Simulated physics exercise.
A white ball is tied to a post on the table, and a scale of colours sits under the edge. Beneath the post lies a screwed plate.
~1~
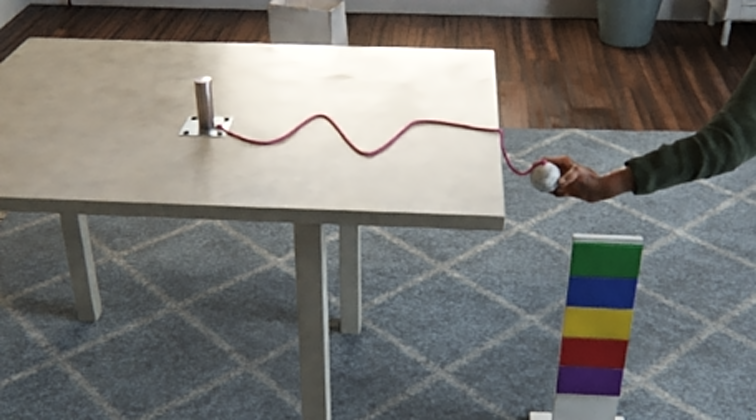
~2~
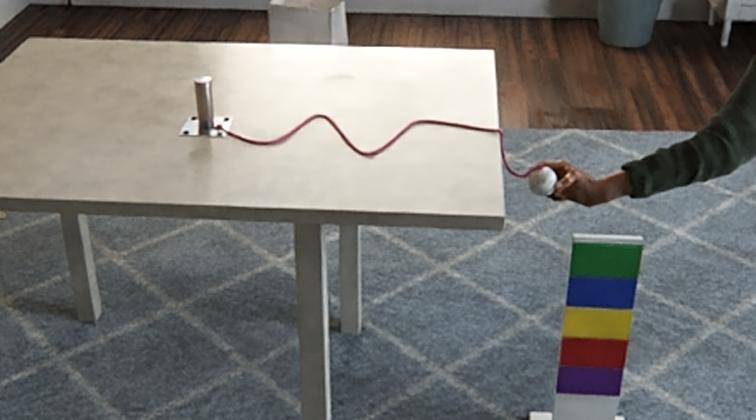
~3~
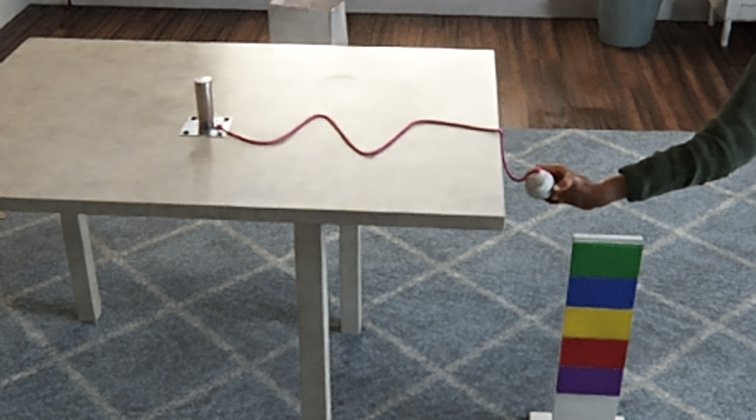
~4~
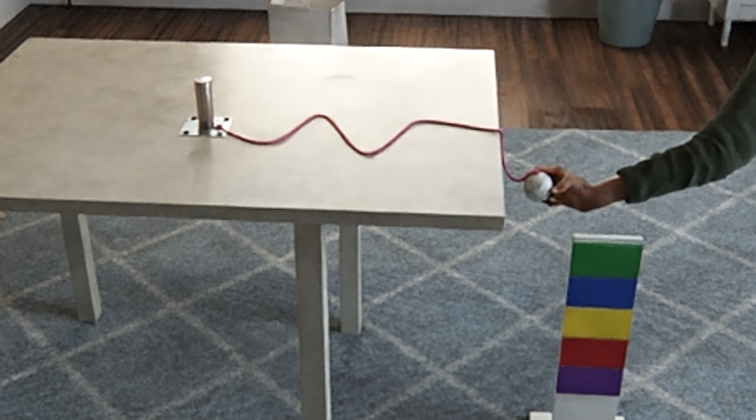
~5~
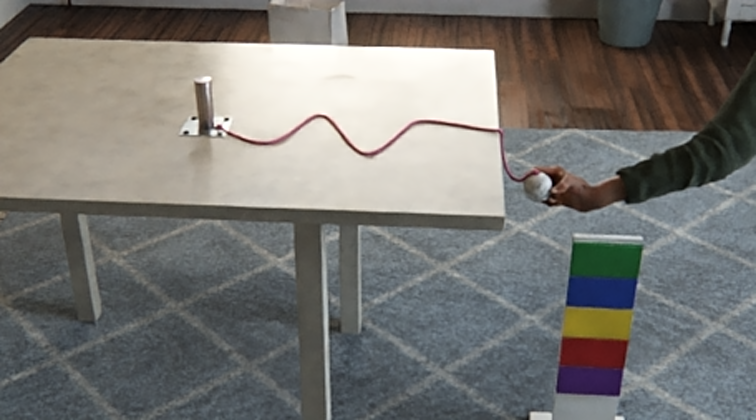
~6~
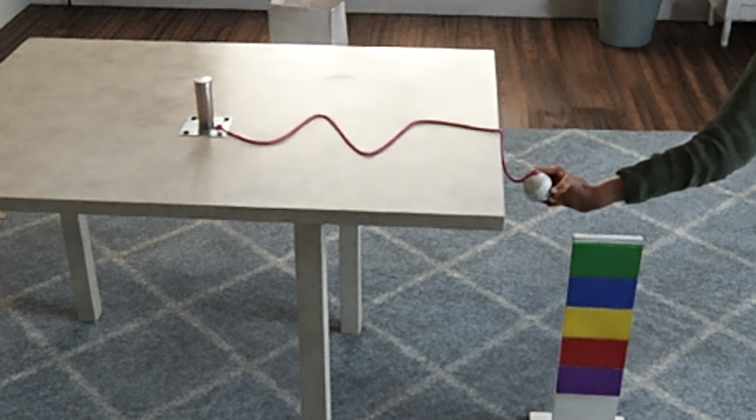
A pale rectangular table stands on a blue-grey rug with a light diamond pattern, seen from slightly above, with dark wooden floor behind. A wavy dark red cord runs from a metal post on a screwed plate, over the right edge, to a white ball in a hand above a green, blue, yellow, red and purple scale. The hand shifts the ball slightly left, then stays nearly motionless.
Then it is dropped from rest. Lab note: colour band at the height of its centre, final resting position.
Centre at rest: Red band.
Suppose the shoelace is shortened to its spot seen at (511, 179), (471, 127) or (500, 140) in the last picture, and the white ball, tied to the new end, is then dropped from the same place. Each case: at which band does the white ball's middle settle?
The bands would be yellow, green and blue, in that order.
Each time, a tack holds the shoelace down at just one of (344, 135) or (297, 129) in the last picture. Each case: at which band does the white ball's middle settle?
Try one: Blue. Try two: Yellow.
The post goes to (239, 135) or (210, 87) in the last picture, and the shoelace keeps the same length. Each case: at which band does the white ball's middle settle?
Try one - purple; try two - yellow.
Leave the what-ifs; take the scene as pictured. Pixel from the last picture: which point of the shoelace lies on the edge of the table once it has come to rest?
Roughly (388, 144).
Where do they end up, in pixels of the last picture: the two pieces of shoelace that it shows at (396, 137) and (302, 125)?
Final spots: (500, 161), then (337, 131).
A little later, ball near (482, 330); level with red.
Next, ball near (492, 342); level with red.
When it is over, ball near (483, 344); level with red. Its centre hangs level with the red band.
